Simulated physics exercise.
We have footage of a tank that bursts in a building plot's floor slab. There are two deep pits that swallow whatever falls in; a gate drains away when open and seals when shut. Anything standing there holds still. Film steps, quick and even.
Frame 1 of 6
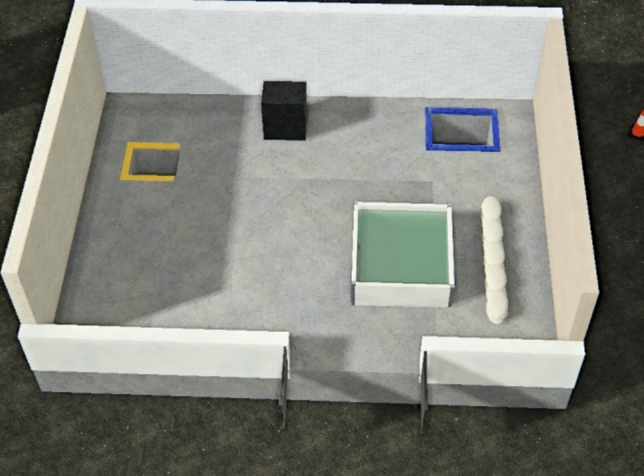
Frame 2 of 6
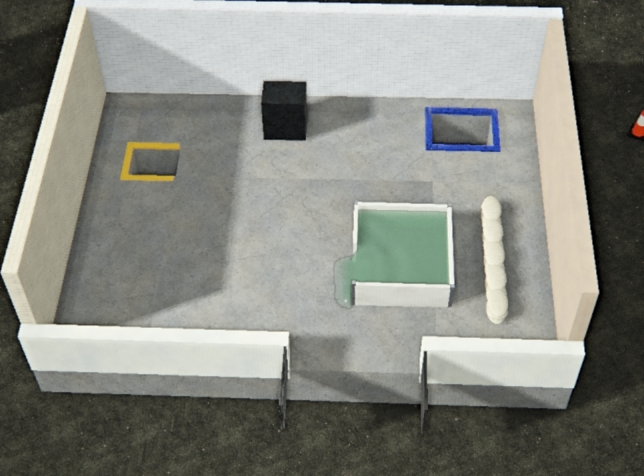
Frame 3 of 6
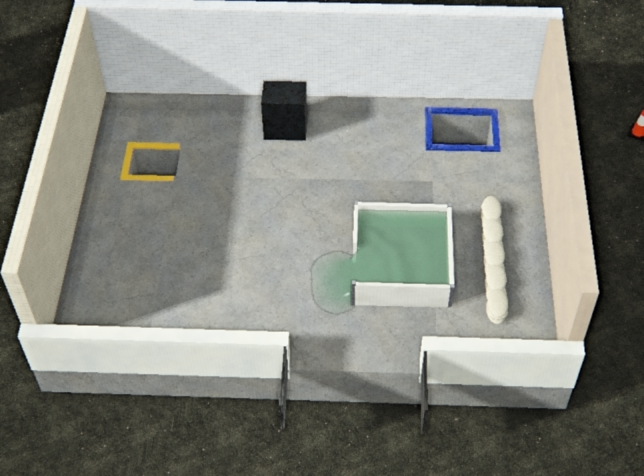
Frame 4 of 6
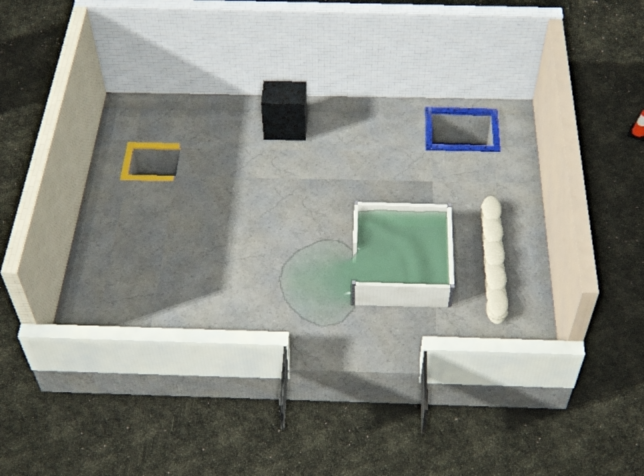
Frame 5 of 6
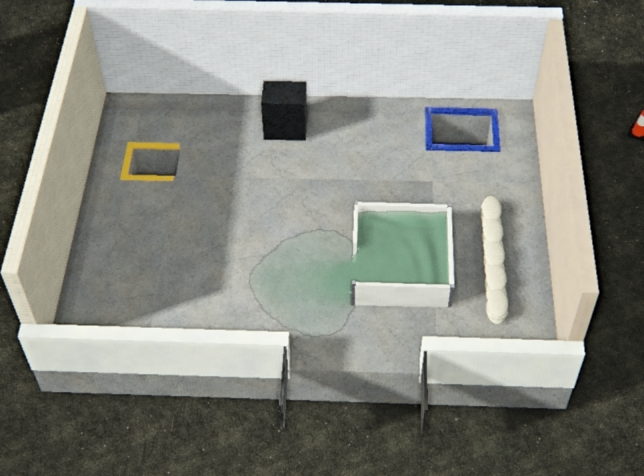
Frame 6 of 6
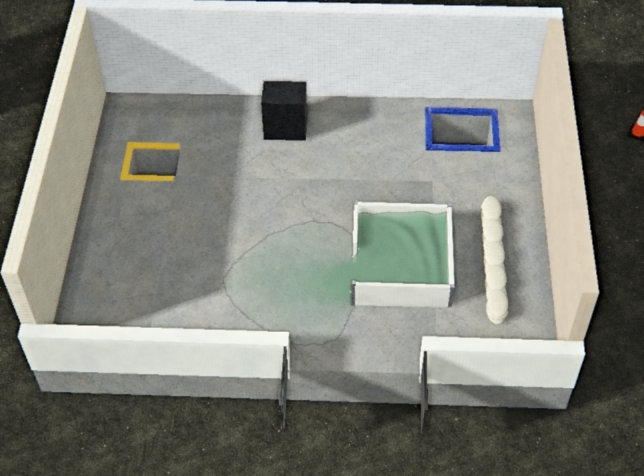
On a walled concrete floor, green water pours from a tank's left side and spreads leftward.
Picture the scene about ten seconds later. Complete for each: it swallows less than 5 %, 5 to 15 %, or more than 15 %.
Completed: The gate swallows less than 5 %; the blue pit swallows less than 5 %; the yellow pit swallows more than 15 %.
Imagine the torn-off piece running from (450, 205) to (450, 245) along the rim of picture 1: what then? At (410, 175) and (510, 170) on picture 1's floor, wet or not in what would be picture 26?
Point one waterlogged, point two waterlogged.
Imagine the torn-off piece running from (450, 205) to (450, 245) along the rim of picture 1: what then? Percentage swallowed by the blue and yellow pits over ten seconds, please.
Parts in a hundred: Blue 14, yellow 0.
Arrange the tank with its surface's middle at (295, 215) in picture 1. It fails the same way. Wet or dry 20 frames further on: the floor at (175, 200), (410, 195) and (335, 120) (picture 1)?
Well, first one got wet, second one stays dry, third one stays dry.
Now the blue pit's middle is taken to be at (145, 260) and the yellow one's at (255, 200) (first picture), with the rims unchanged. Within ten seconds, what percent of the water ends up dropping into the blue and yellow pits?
My answer: Blue gets 14 percent, yellow gets 4 percent.
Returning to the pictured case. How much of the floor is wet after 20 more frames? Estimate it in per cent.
Near 35 in a hundred.
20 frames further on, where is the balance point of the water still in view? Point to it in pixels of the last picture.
At roughly (249, 273).
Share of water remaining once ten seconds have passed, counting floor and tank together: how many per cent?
Roughly 76 percent.
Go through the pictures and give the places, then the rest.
The first frame shows the tank at (403, 247) is whole and still.
In the second frame, the front is at (344, 260), out from the gap at (356, 277).
In the third frame, water pours out at (356, 277) and has run to (320, 263).
In the fourth frame, water pours out at (356, 278) and has run to (288, 270).
In the fifth frame, the front is at (256, 275), out from the gap at (356, 277).
In the sixth frame, water pours out at (356, 277) and has run to (231, 286).
A moment on, water covers 20 % of the floor; the gate 0 %, the blue pit 0 %, the yellow pit 0 %.
Next, water covers 30 % of the floor; the gate 1 %, the blue pit 0 %, the yellow pit 0 %.
Then, water covers 35 % of the floor; the gate 2 %, the blue pit 0 %, the yellow pit 1 %.
Later, water covers 40 % of the floor; the gate 2 %, the blue pit 0 %, the yellow pit 8 %.
In the end, water covers 45 % of the floor; the gate 3 %, the blue pit 0 %, the yellow pit 20 %.
